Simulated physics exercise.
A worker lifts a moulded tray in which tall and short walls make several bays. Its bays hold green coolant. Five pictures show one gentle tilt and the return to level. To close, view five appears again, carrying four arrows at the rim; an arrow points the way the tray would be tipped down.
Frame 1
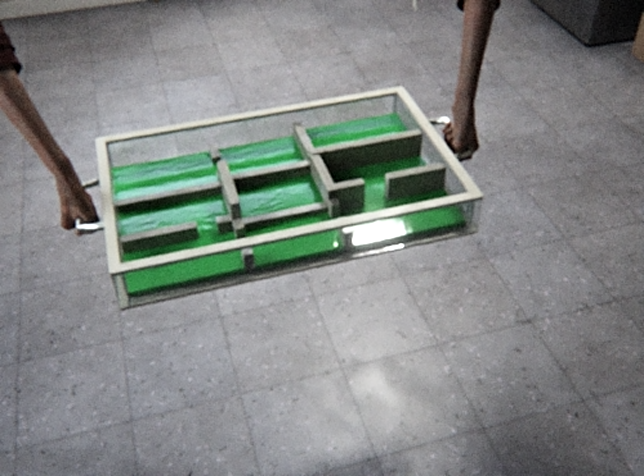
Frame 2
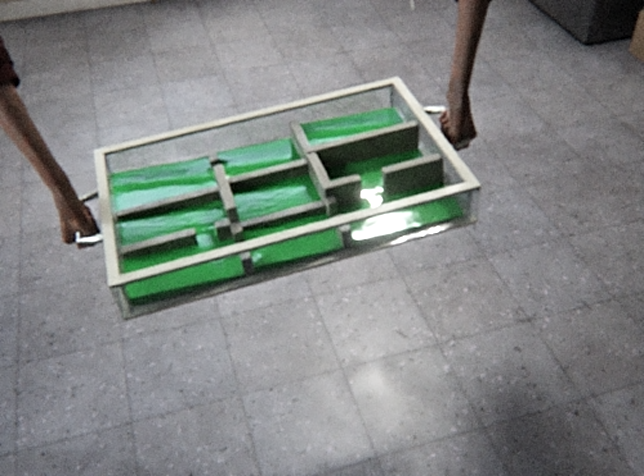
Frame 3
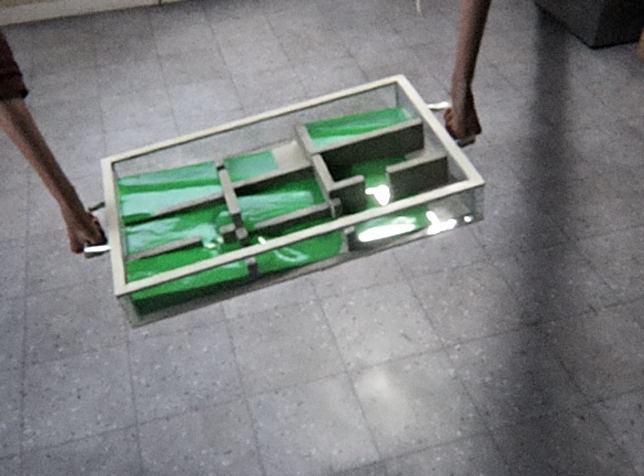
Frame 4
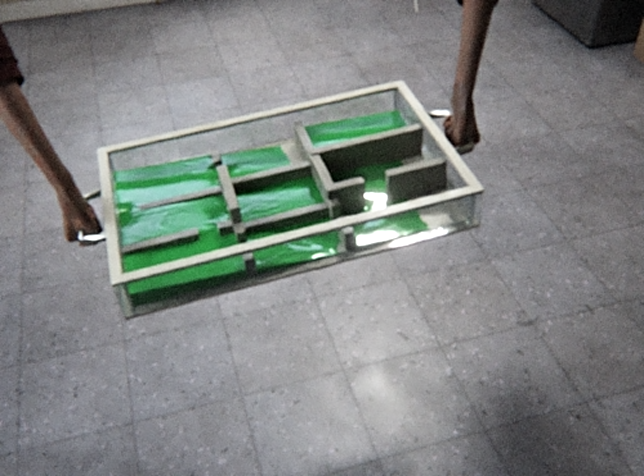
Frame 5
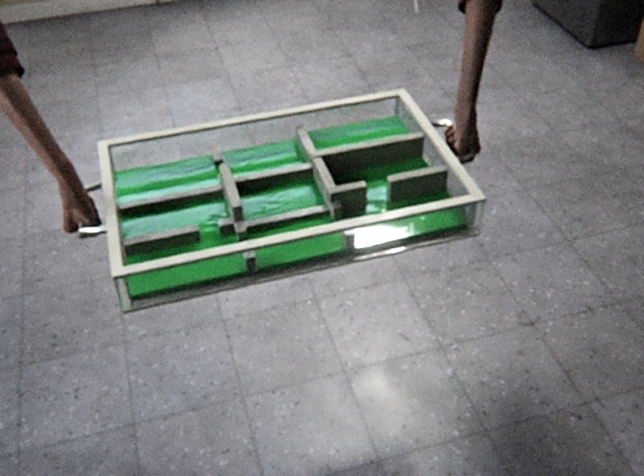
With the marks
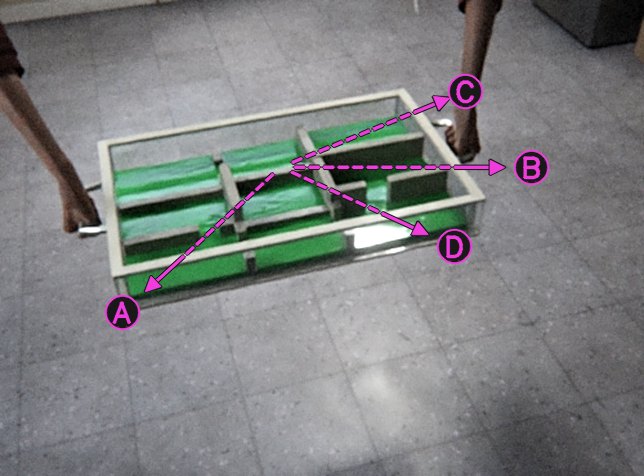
At first, two hands grip the handles of a level, walled tray of green liquid above a grey tiled floor. The hands tilt it slightly down to the left, then a little further, and the liquid shifts leftward among the bays, before they ease the tray back to level.
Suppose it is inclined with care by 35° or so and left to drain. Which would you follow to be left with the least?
A.
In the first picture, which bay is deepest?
It is the back right one.
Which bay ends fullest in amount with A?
It is the front left one.
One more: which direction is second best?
That is direction D.
On the marked copy, A ends at (149, 287); B ends at (499, 167); C ends at (444, 99); D ends at (423, 232).
With A, about 21 % stays in the tray, the largest part in the front left bay.
With B, about 38 % stays in the tray, the largest part in the front right bay.
With C, about 43 % stays in the tray, the largest part in the back right bay.
With D, about 30 % stays in the tray, the largest part in the front right bay.
